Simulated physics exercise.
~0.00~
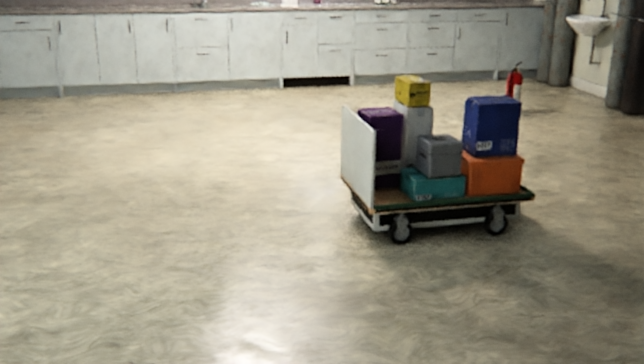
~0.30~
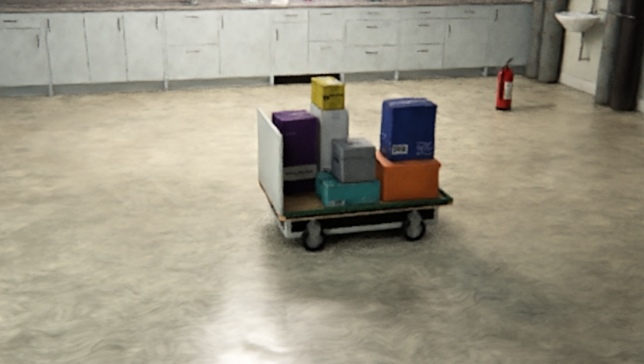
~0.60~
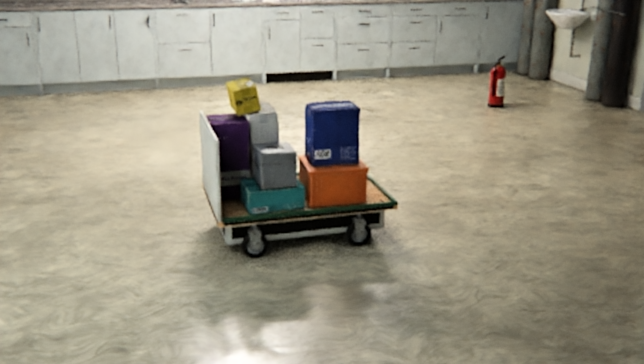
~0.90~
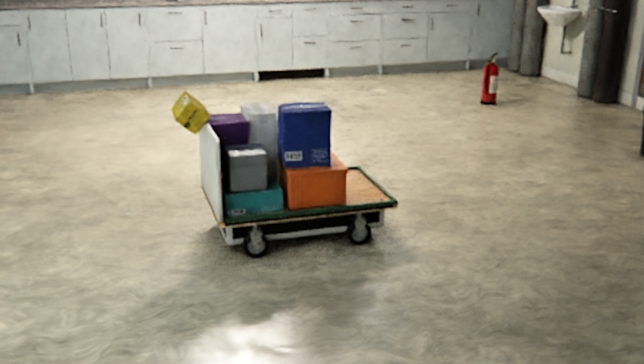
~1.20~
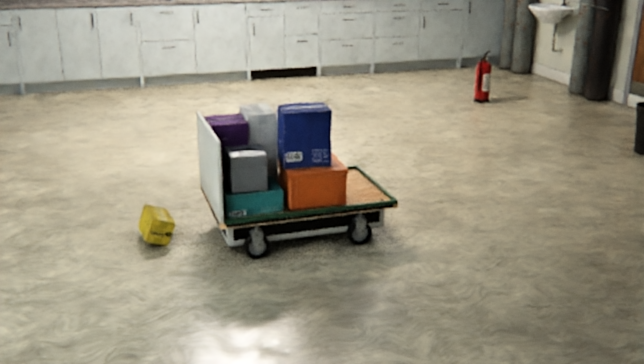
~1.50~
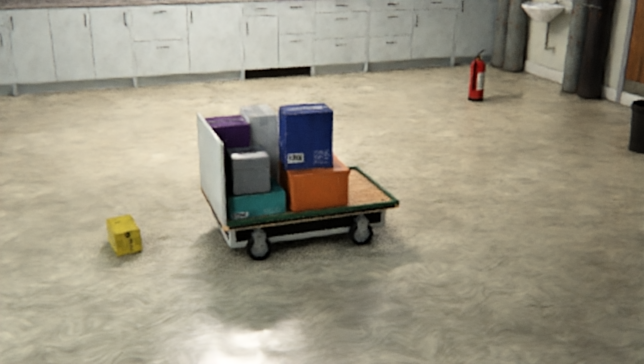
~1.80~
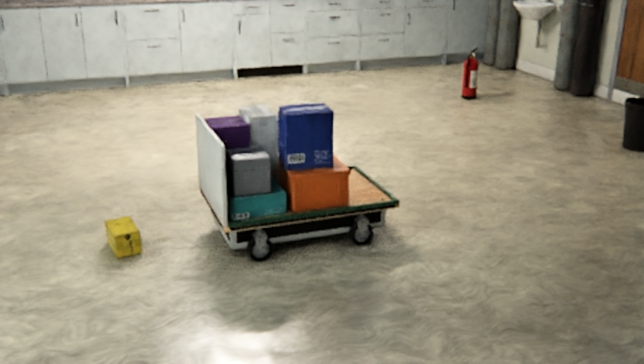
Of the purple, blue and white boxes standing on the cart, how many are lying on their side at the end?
None of them are on their side. The purple, blue and white boxes are all still standing upright on the cart.
